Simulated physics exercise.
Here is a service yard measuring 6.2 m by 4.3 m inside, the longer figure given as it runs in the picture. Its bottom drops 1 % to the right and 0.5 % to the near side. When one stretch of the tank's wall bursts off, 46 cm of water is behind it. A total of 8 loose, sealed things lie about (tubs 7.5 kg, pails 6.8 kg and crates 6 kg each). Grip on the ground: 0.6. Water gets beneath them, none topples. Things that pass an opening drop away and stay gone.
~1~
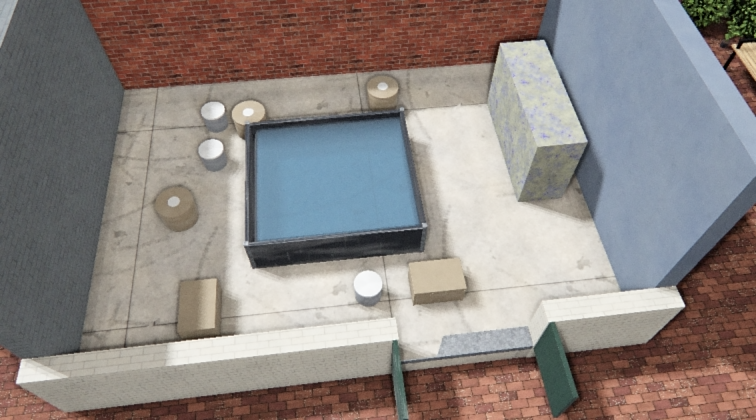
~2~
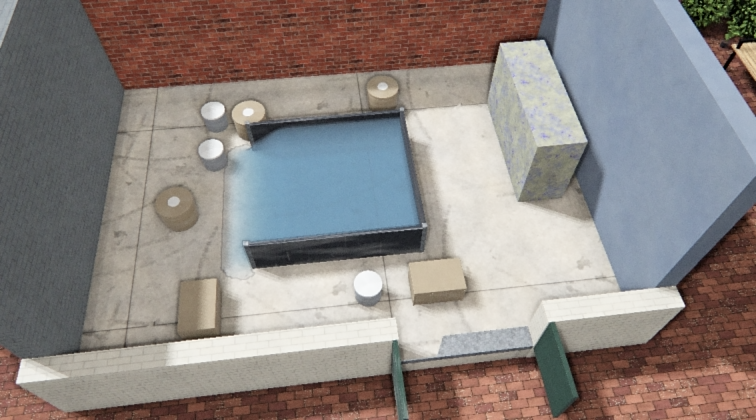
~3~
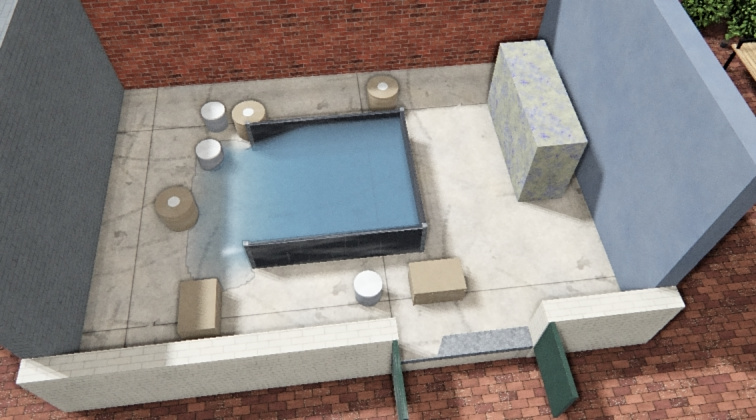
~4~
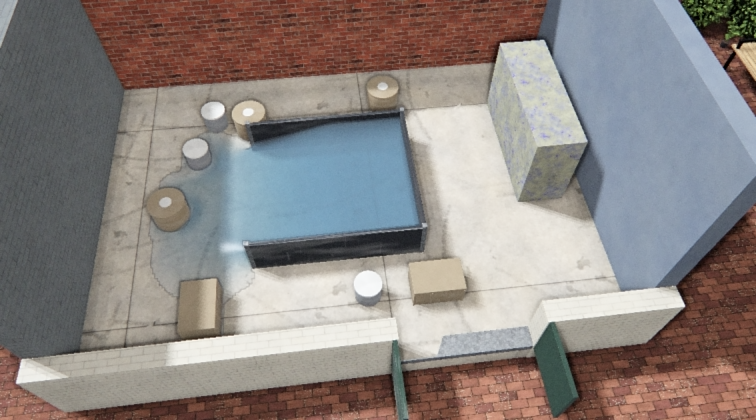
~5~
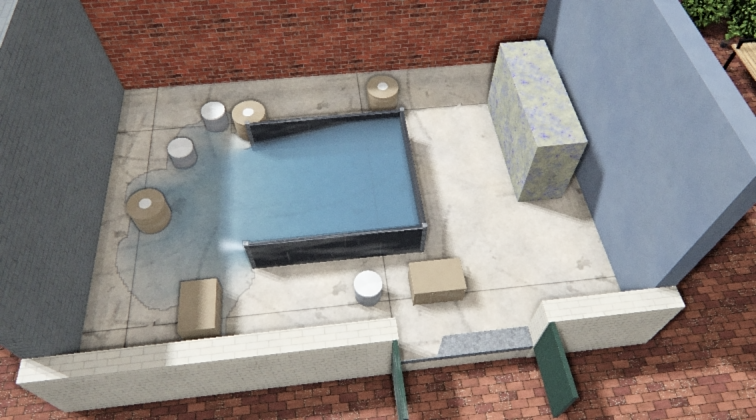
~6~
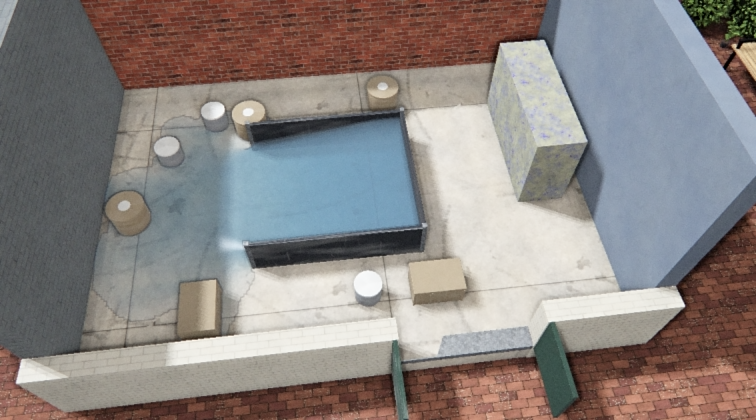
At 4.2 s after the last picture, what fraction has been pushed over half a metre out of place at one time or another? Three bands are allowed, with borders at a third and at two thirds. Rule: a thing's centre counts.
The share is in the top band.
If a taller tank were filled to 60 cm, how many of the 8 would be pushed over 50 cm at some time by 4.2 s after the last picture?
With that change, 8 of them.
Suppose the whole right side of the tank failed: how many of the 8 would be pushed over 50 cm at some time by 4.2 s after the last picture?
Result: 0 of them.
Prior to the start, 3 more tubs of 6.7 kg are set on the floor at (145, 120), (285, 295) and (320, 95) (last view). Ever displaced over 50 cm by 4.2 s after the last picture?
Well, in turn they are above that, above that and above that.
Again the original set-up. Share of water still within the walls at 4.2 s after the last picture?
98 %.
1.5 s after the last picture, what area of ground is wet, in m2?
Flooded: Near 11.5 m2.
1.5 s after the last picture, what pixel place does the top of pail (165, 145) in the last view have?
Position: Approx. (147, 81).
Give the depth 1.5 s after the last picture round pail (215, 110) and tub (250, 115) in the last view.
Close to 3 and 1 centimetres.
Then, 0.4 s after the last picture 2 of 8 are over 50 cm from their spots; 1 afloat.
Then, 1.5 s after the last picture 2 of 8 are over 50 cm from their spots; 3 afloat.
Then, 2.8 s after the last picture 3 of 8 are over 50 cm from their spots; 2 afloat.
Then, 4.2 s after the last picture 8 of 8 are over 50 cm from their spots, and 8 have been at some point; 2 afloat.
